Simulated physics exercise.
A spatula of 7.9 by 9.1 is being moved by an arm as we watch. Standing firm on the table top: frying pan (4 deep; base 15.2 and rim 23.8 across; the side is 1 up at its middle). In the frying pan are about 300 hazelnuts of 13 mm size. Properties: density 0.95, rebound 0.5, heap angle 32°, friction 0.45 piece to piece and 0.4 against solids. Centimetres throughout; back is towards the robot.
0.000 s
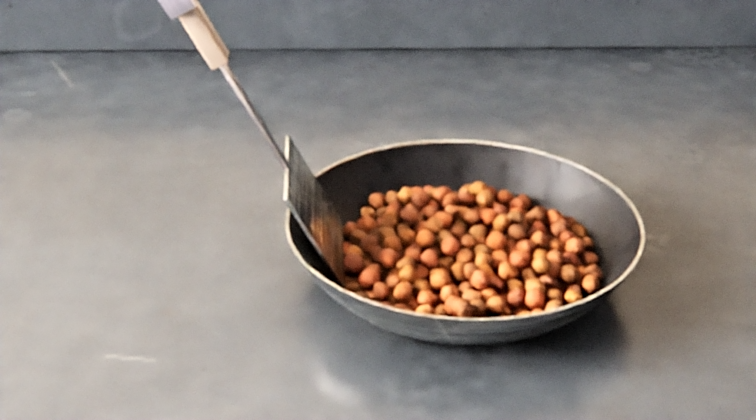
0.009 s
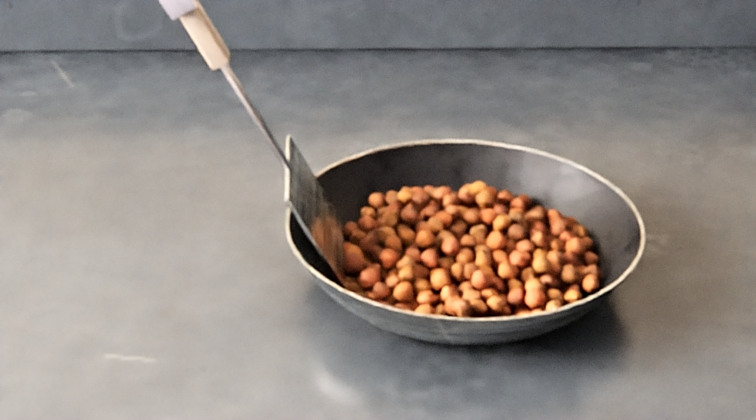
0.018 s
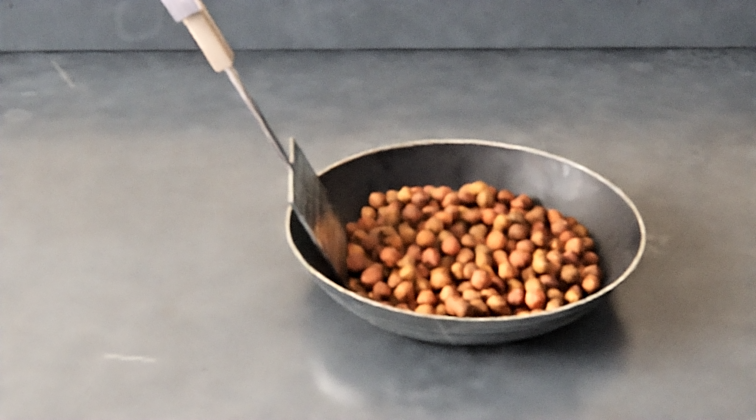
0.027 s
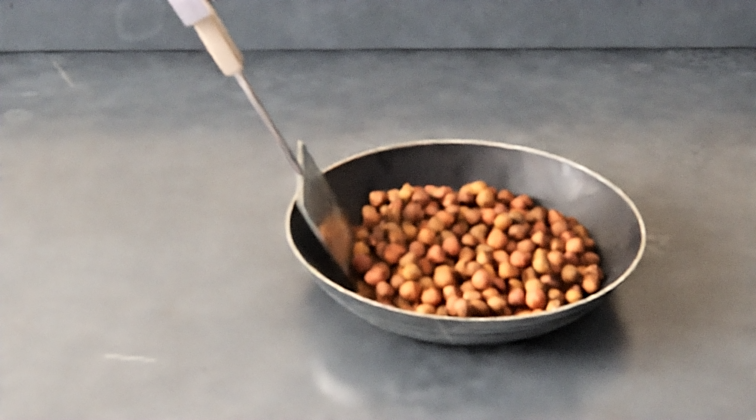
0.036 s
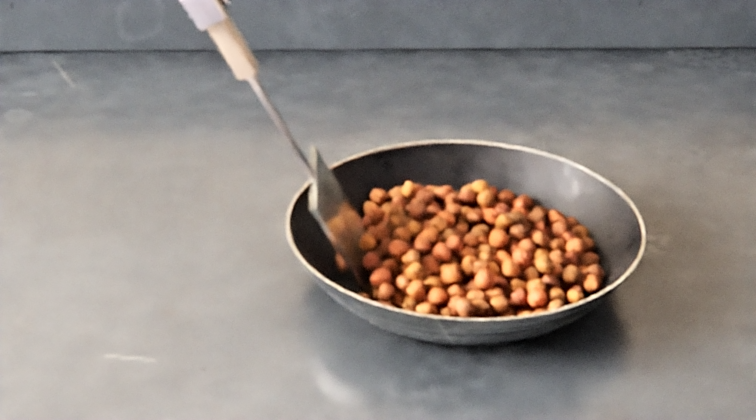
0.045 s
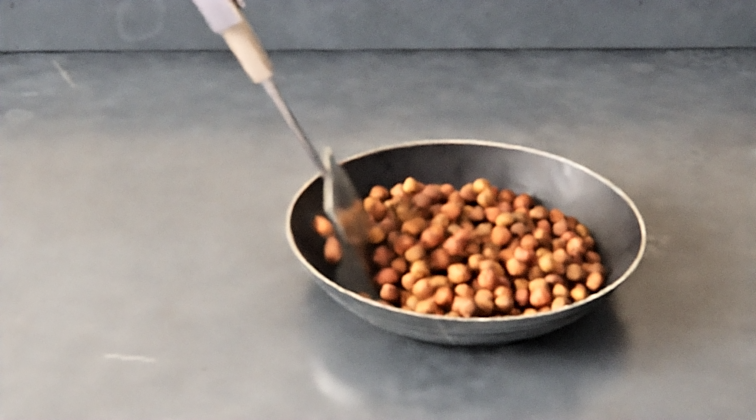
We see a spatula, its blade against the left inside of a dark frying pan of hazelnuts on a grey table top, move slowly to the right into the heap, shifting some nuts, with a few appearing left of the blade.
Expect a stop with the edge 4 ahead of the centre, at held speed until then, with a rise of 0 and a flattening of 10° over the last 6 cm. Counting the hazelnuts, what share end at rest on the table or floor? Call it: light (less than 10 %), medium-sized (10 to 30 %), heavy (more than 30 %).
It comes out light.
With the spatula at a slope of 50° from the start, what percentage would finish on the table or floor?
In that case, around 0 percent would end up on the table or floor.
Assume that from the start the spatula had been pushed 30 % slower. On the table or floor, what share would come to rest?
Estimate: Near 0 %.
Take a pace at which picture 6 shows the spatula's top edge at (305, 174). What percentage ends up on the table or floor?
Estimate: Close to 0 %.
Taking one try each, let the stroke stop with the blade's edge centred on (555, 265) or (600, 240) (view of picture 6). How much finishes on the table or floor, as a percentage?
First try roughly 20 percent, second roughly 55 percent.
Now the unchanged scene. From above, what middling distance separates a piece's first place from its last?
The figure is about 4 cm.
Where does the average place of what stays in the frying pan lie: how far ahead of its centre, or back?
Offset forward: Around 5.0 cm.
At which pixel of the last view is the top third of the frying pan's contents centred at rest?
Somewhere near (574, 220) in the last picture.
After 0.07 s, sloping 62°, highest piece 7 above the table; 297 in the frying pan.
After 0.10 s, sloping 58°, highest piece 10 above the table; 296 in the frying pan, 1 on the blade or in flight.
After 0.31 s, sloping 52°, highest piece 10 above the table; 287 in the frying pan, 9 on the table or floor, 1 on the blade or in flight.
After 1.36 s, sloping 52°, highest piece 5 above the table; 286 in the frying pan, 11 on the table or floor.
In the end, 286 in the frying pan, 11 on the table or floor. That is 4 % on the table or floor.
